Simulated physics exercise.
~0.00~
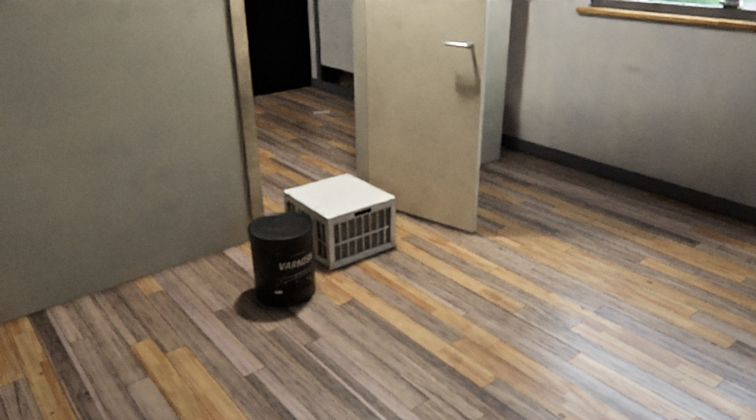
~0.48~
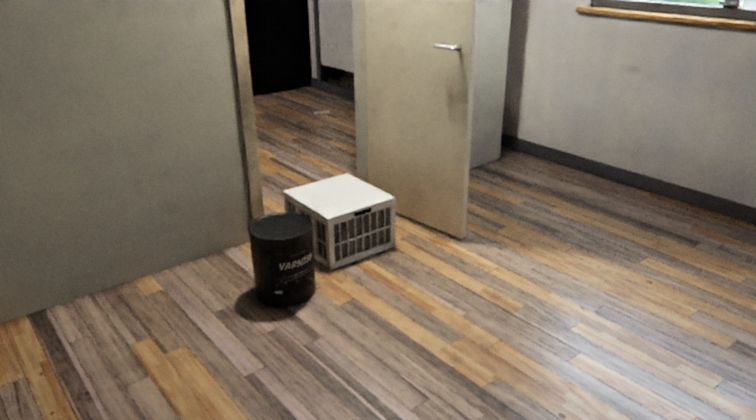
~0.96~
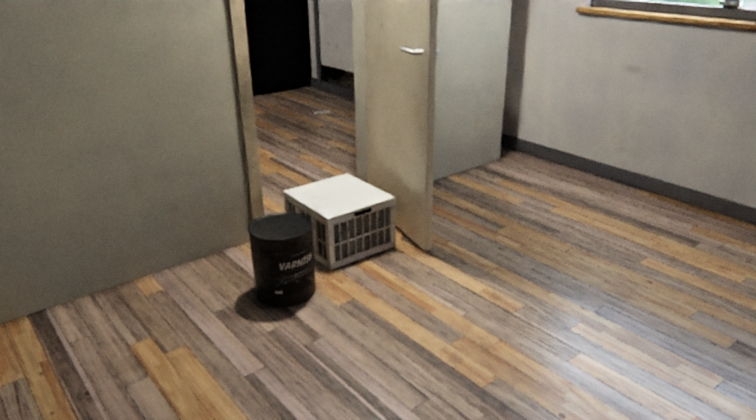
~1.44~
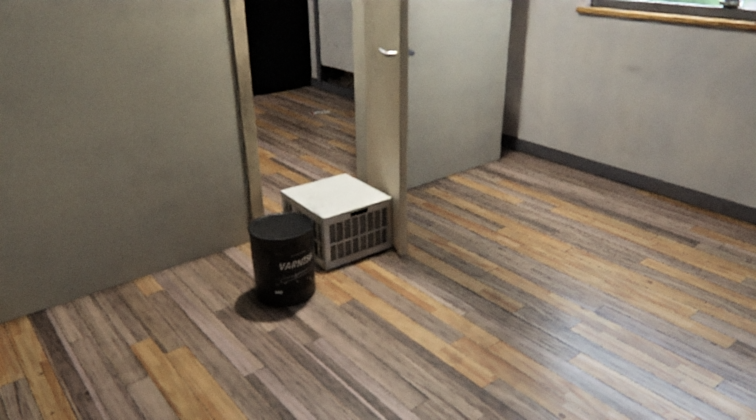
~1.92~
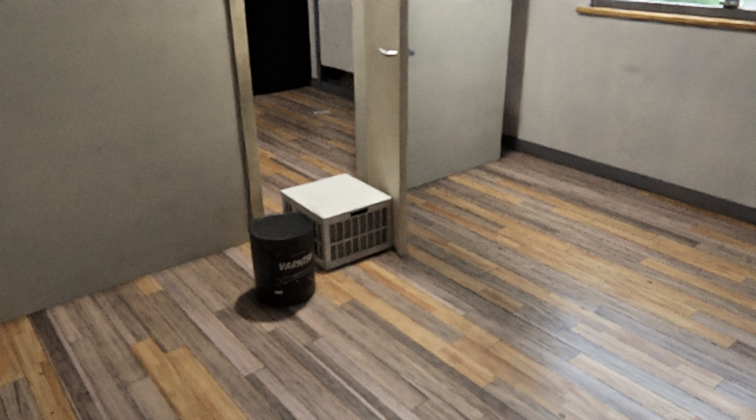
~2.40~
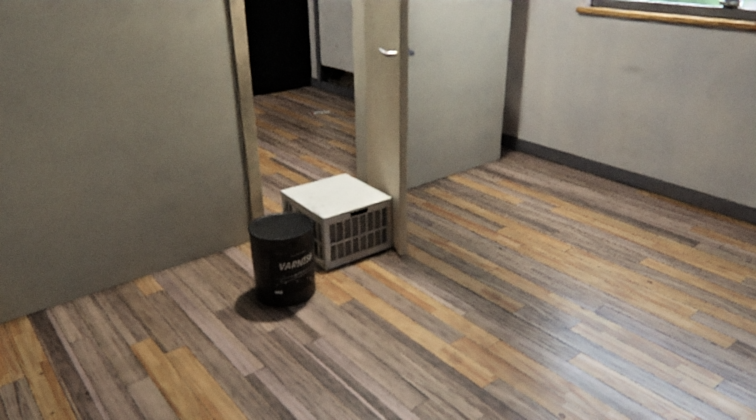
The door swings partway toward the doorway and stops against the white crate, still open.
